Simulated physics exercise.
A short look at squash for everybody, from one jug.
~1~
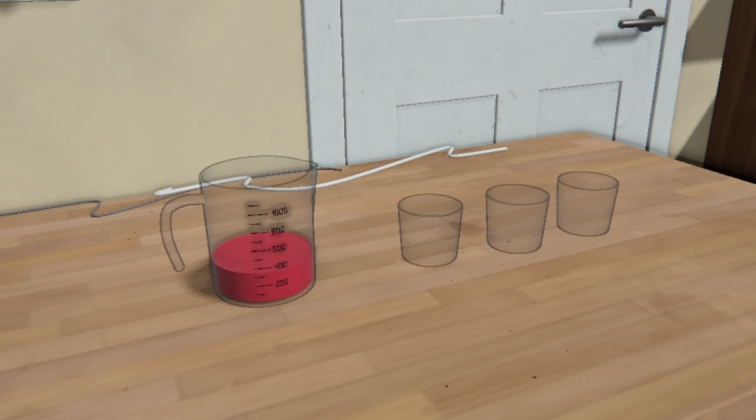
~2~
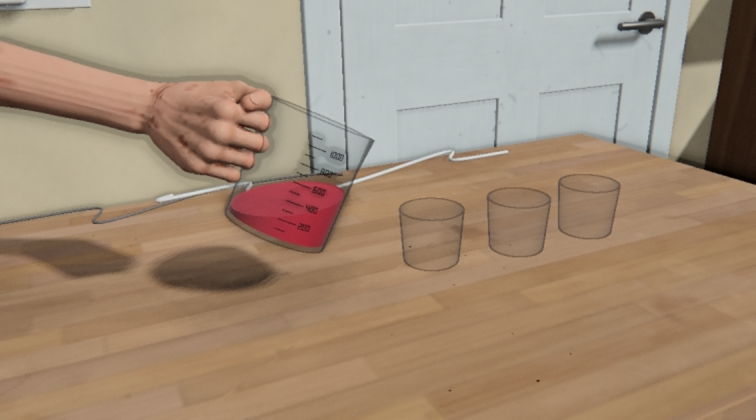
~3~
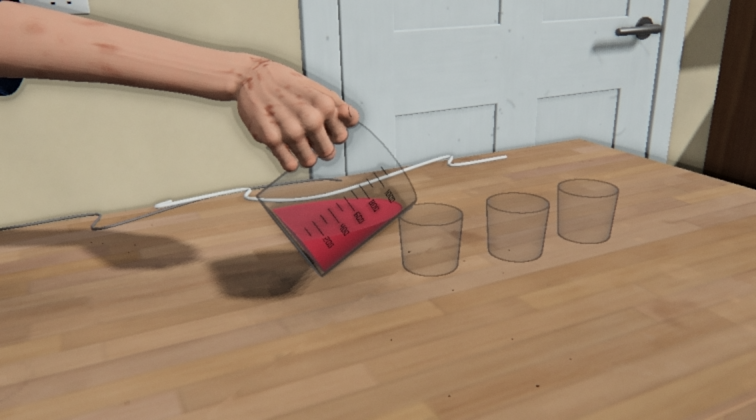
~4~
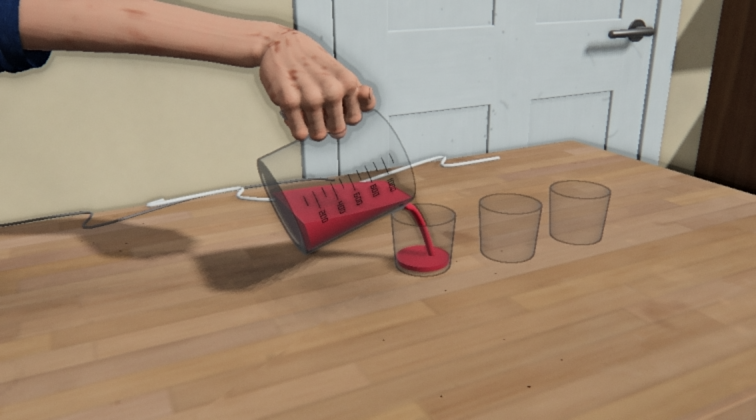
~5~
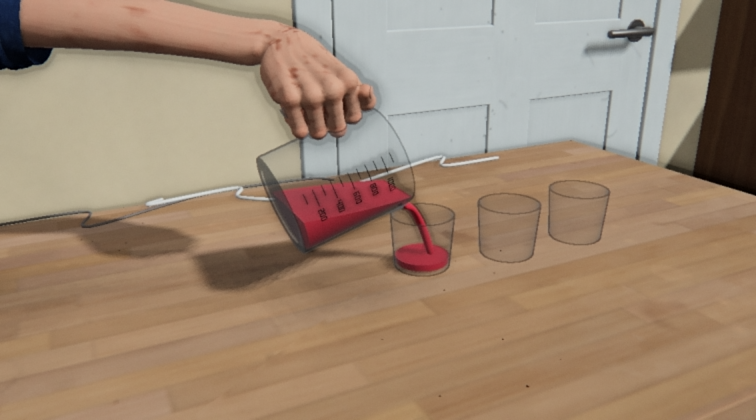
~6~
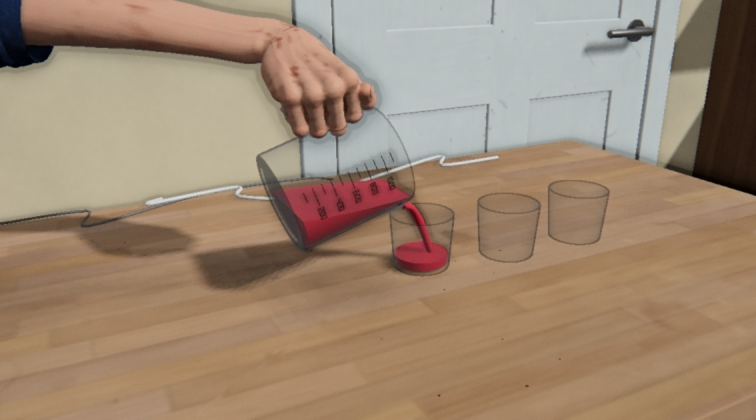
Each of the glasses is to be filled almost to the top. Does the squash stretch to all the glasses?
It does not stretch that far.
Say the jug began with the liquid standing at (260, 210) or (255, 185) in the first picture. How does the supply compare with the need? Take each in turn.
One after the other: Suffices, suffices.
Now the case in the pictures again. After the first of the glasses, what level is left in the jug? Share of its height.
Some 10 per cent.
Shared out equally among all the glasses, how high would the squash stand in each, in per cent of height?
Close to 45 %.
Next, the first is about half full.
After that, the first is done and the jug has about a third of its load.
Finally, the jug is empty with one filled and the next at about half of a serving.
